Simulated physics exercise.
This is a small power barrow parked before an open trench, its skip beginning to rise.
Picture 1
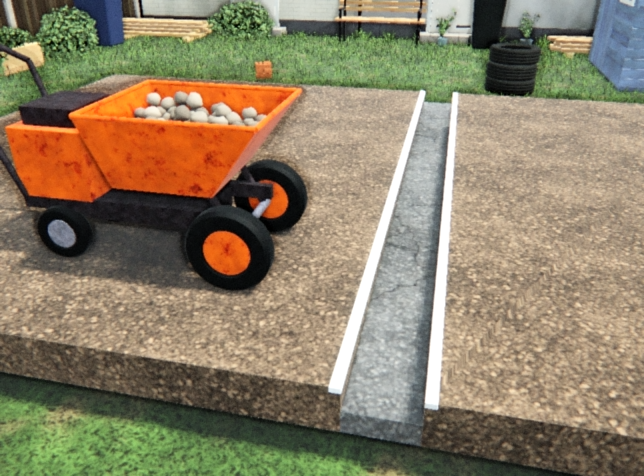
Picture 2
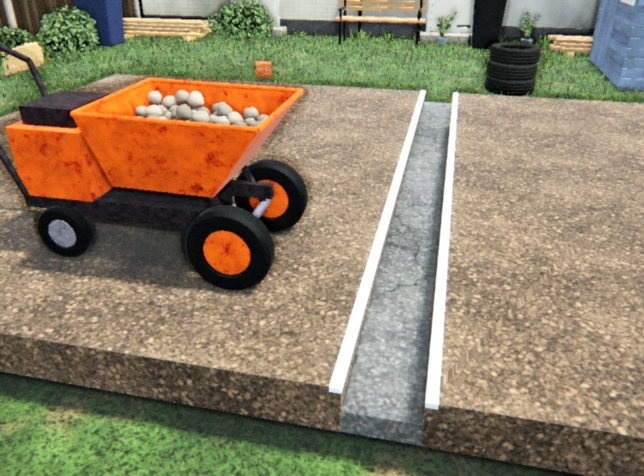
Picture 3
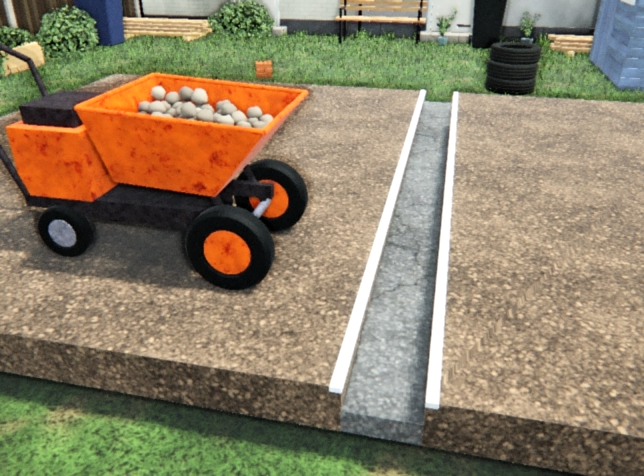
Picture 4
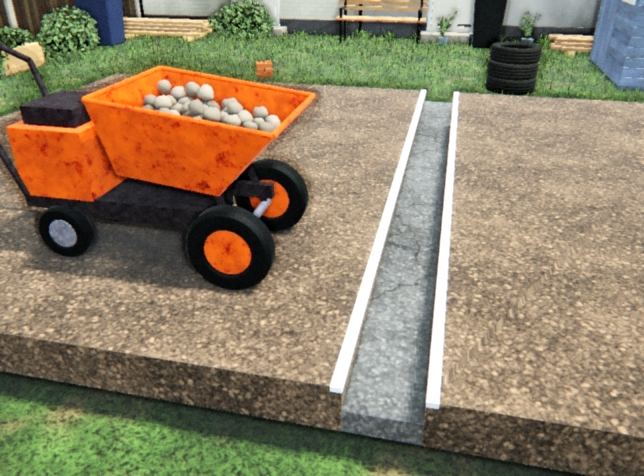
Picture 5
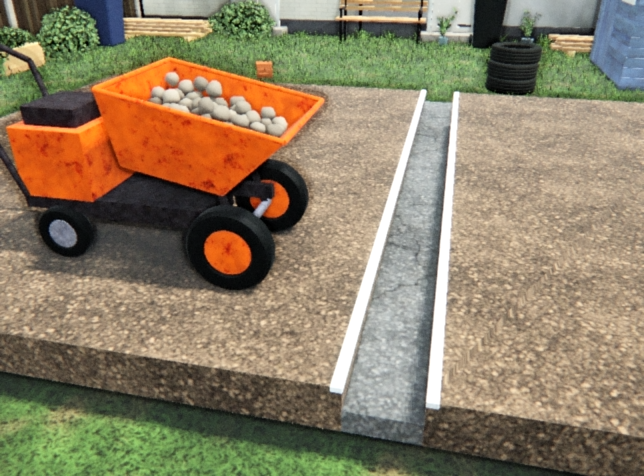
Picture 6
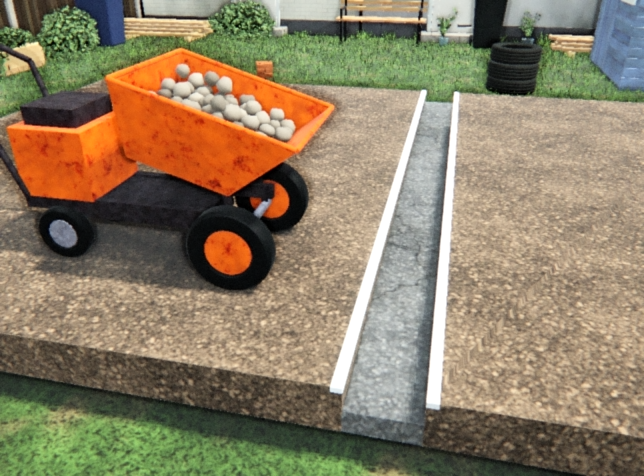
A backyard with a raised slab of brown, gravelly ground edged by grass is seen from slightly above, with a bench, shrubs and stacked tyres behind. An orange power barrow loaded with rounded grey stones stands on the left, facing a shallow grey trench lined with white edging. The skip starts level, then its rear rises steadily and it tilts towards the right, while the wheels and camera stay still.
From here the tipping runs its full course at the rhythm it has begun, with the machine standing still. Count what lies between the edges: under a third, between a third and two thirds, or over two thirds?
In the trench: More than two thirds.
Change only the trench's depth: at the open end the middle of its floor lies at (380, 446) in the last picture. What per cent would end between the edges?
Some 100 per cent.
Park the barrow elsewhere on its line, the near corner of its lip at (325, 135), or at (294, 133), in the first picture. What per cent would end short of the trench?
About 0 and 0 per cent.
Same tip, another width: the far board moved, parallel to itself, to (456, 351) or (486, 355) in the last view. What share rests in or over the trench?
About 90 and 90 per cent.
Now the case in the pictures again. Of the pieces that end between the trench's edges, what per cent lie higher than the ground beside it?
It comes to 40 per cent or so.
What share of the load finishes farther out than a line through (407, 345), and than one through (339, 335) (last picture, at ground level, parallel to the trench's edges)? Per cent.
In turn 40 and 100 in a hundred.
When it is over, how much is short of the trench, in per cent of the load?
It comes to 5 per cent or so.
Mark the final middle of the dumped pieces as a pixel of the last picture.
Roughly at (409, 270).
Soon after the last picture, skip tipped steeply; all in the skip.
A little later, skip tipped right over; most in the skip; a small part in or heaped over the trench; a stray few falling.
Later still, skip tipped right over; about a quarter in the skip; about two thirds in or heaped over the trench; a small part beyond it.
By the end, skip tipped right over; a stray few in the skip; a small part short of the trench; most in or heaped over the trench; about a quarter beyond it.
